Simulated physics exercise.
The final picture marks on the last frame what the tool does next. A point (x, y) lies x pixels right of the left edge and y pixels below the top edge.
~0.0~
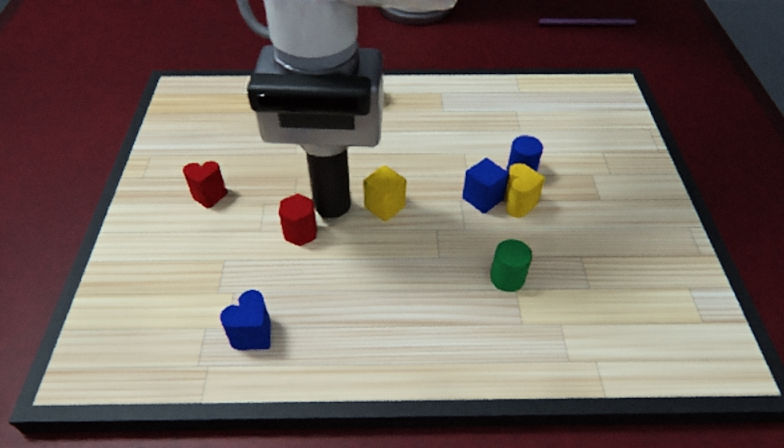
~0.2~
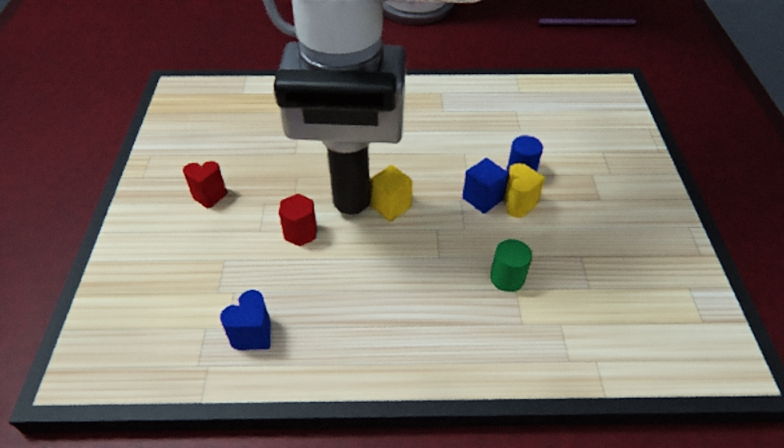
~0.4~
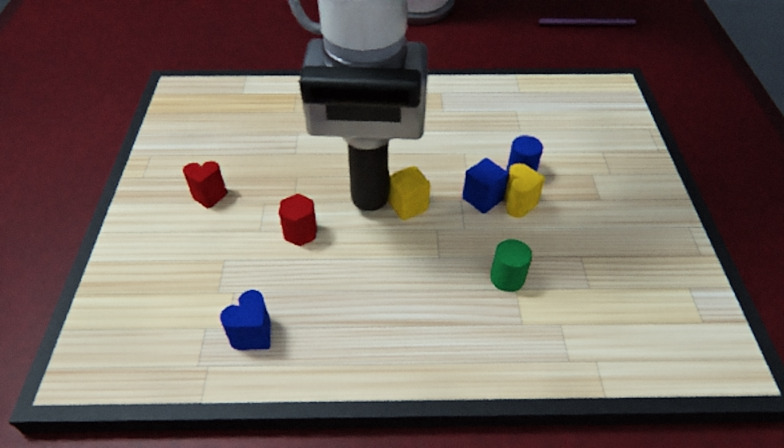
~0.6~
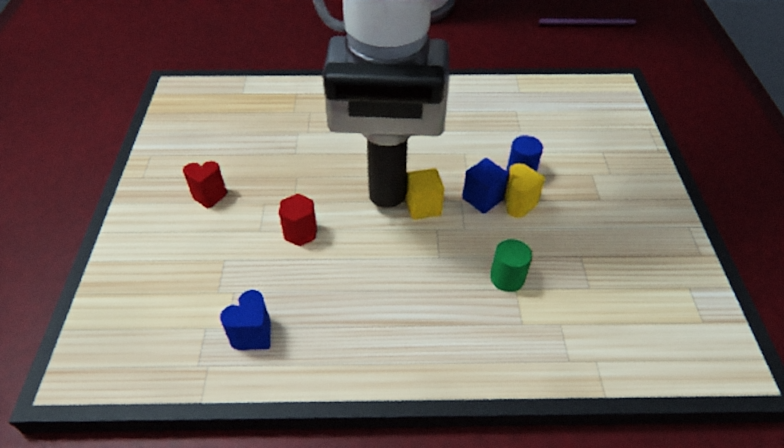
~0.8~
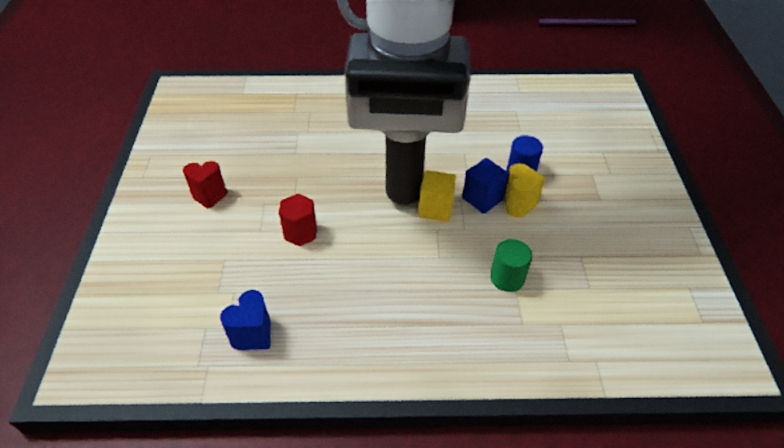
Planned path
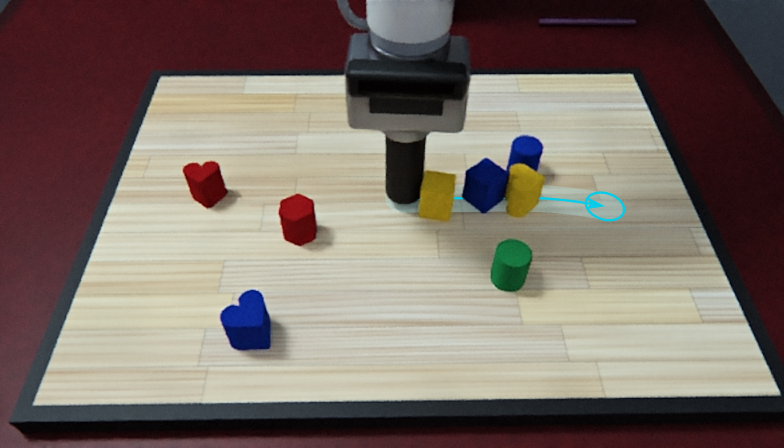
The video shows a robot arm with a dark cylindrical tool above a wooden board of colored blocks, moving right and pushing a yellow block toward a blue block, while the other red, blue, green and yellow blocks stay still.
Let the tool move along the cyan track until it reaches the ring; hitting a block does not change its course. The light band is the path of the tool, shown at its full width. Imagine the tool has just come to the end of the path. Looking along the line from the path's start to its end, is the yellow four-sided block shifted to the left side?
No.
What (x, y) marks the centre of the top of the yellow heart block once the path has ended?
Most likely (650, 194).
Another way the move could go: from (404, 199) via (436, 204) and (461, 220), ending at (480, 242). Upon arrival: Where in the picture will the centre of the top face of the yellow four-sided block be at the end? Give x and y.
Somewhere near (525, 222).
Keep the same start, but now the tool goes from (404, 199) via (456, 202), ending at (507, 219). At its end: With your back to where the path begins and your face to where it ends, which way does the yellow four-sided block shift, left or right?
Answer: Rightward.
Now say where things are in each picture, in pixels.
In the first picture, tool tip at (332, 204); block tops, yellow four-sided block at (385, 179); blue four-sided block at (488, 171); yellow heart block at (525, 176); blue round block at (528, 144).
In the second picture, tool at (352, 201); yellow four-sided block at (391, 179).
In the third picture, tool at (370, 197); yellow four-sided block at (409, 179).
In the fourth picture, tool at (387, 194); yellow four-sided block at (426, 180).
In the fifth picture, tool at (404, 191); yellow four-sided block at (439, 182); blue four-sided block at (488, 171); yellow heart block at (525, 176); blue round block at (528, 144).
Path on the board, from (404, 199) over (504, 198) to (605, 206).
On the path given first. One third of the way, tool at (472, 191); yellow four-sided block at (487, 197), turned 70° clockwise; blue four-sided block at (515, 168), turned 15° anticlockwise; yellow heart block at (546, 178), turned 45° clockwise.
Two thirds of the way, tool at (540, 191); yellow four-sided block at (491, 198), turned 85° clockwise; blue four-sided block at (575, 159), turned 55° anticlockwise; yellow heart block at (611, 181), turned 120° clockwise; blue round block at (536, 140).
At the end, tool at (608, 199); yellow four-sided block at (491, 198), turned 85° clockwise; blue four-sided block at (599, 153), turned 120° anticlockwise; yellow heart block at (650, 194), turned 165° clockwise; blue round block at (536, 140).
